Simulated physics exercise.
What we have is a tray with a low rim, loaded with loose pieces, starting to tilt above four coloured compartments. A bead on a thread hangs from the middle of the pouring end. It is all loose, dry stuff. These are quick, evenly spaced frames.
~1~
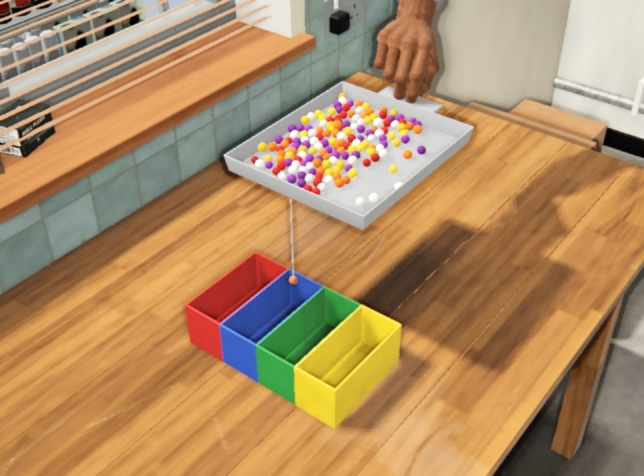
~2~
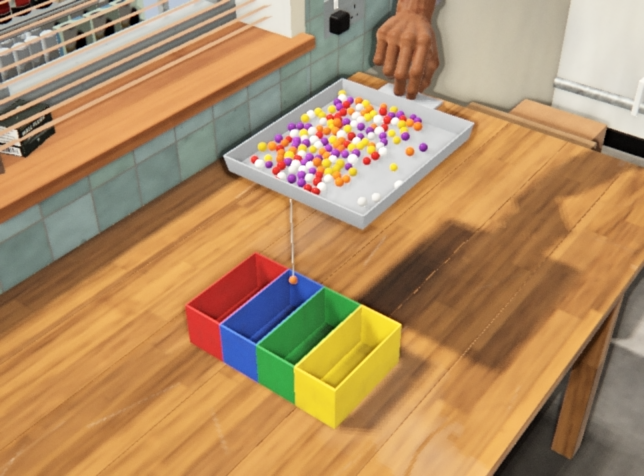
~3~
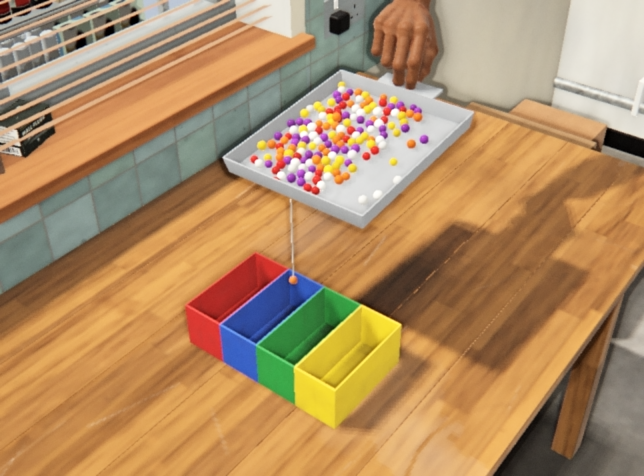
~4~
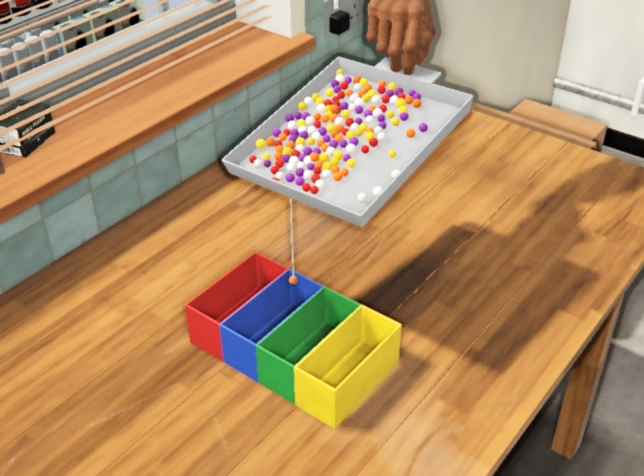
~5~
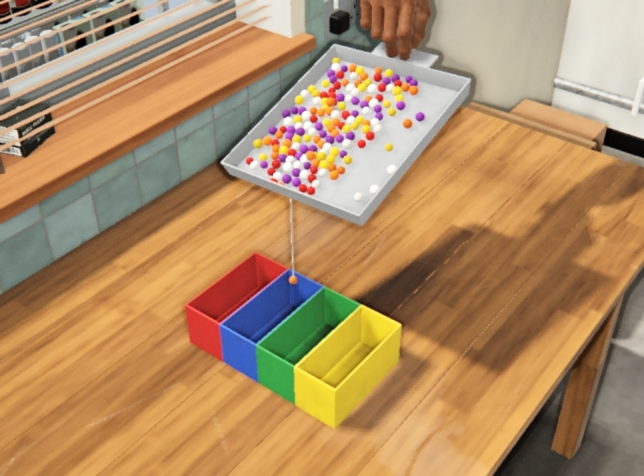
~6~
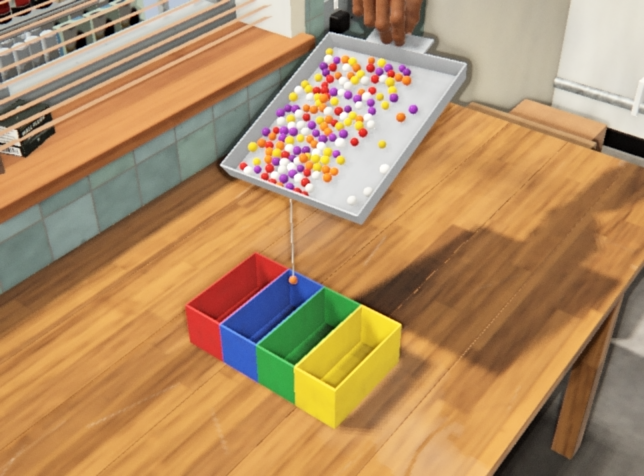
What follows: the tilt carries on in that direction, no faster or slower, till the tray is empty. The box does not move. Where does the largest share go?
Most goes to the red cell.
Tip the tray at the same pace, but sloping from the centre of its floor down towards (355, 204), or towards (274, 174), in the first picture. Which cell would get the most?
One: The yellow cell. Two: The cell in red.
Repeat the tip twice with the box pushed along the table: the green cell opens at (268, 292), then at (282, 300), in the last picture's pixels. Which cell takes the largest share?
First blue, then the blue one.
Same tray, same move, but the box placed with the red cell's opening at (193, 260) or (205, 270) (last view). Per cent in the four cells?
First some 90, then 90 per cent.
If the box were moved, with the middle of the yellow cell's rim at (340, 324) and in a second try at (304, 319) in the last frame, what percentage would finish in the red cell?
In turn 40 and 20 in a hundred.
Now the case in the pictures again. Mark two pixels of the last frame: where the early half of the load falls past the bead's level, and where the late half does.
The first part at (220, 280); the rest at (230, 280).
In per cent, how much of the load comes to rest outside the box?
It comes to 40 per cent or so.
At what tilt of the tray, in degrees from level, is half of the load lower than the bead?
Near 105 degrees.
Soon after the last picture, tray tipped steeply; nearly all on the tray; a stray few falling or outside the box.
A little later, tray tipped past a quarter turn; about a quarter on the tray; about a quarter in the red cell; a small part in the blue cell; a stray few in the green cell; a stray few in the yellow cell; about a third falling or outside the box.
Later still, tray tipped past a quarter turn; about half in the red cell; a small part in the blue cell; a stray few in the green cell; a stray few in the yellow cell; about a third falling or outside the box.
By the end, tray tipped past a quarter turn; about half in the red cell; a small part in the blue cell; a stray few in the green cell; a stray few in the yellow cell; about a third outside the box.
